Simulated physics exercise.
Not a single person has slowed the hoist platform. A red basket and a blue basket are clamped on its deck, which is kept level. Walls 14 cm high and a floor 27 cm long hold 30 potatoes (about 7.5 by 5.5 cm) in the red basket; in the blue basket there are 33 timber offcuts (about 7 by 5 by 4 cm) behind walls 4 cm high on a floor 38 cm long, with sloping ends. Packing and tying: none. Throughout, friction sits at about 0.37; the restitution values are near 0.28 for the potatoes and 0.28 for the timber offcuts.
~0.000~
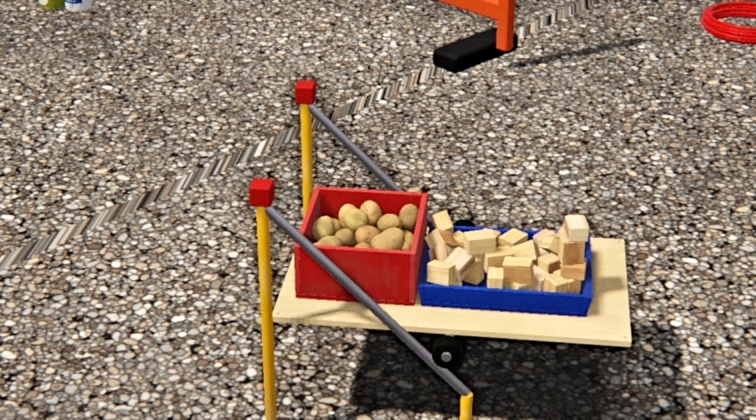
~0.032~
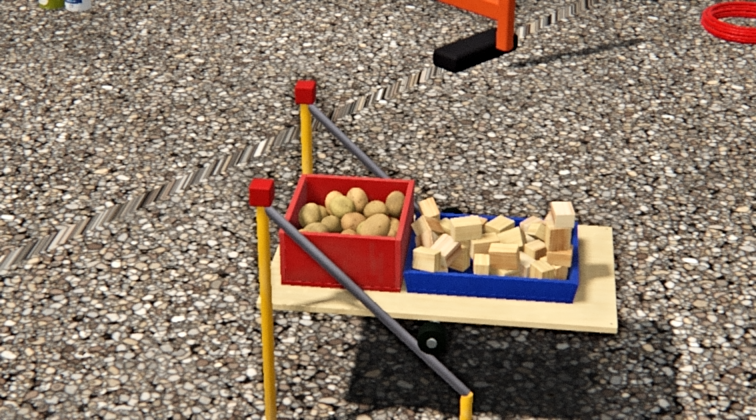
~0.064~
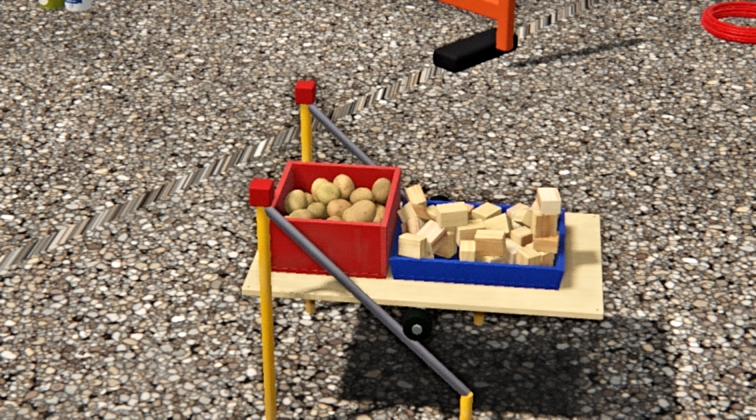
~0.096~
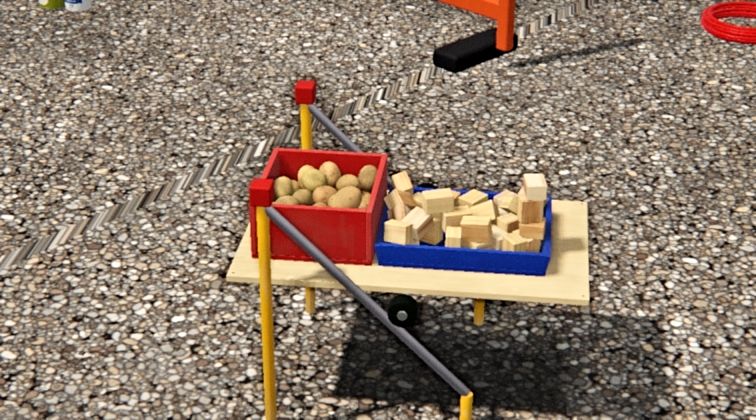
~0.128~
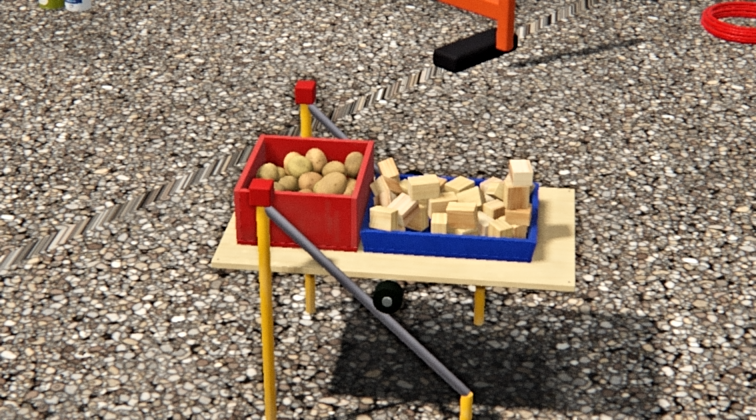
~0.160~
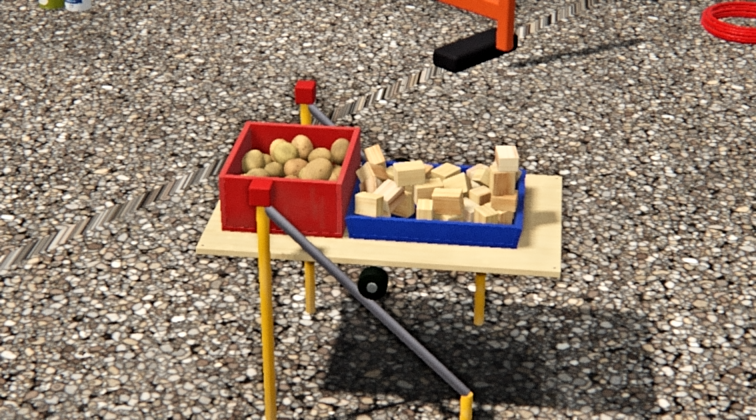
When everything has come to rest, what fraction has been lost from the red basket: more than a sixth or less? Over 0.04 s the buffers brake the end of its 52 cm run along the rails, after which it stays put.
Below a sixth.
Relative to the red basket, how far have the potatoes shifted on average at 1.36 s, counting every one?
Mean shift: Around 4 cm, leftward.
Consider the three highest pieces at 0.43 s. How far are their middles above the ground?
Height, averaged: Around 90 cm.
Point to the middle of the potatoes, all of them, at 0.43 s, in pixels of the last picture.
(201, 95).
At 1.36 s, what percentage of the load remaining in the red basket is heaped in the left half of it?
Close to 60 in every hundred.
After 0.31 s, the buffers are touched.
After 0.43 s, the red basket has all 30 and the blue basket has all 33.
After 0.59 s, the red basket has all 30 and the blue basket is down by 4 of 33.
After 0.81 s, the red basket is down by 1 of 30 and the blue basket is down by 4 of 33.
When it is over (at 1.36 s), the red basket is down by 1 of 30 and the blue basket is down by 4 of 33. Asked share, 1 of 30, 3 per cent.
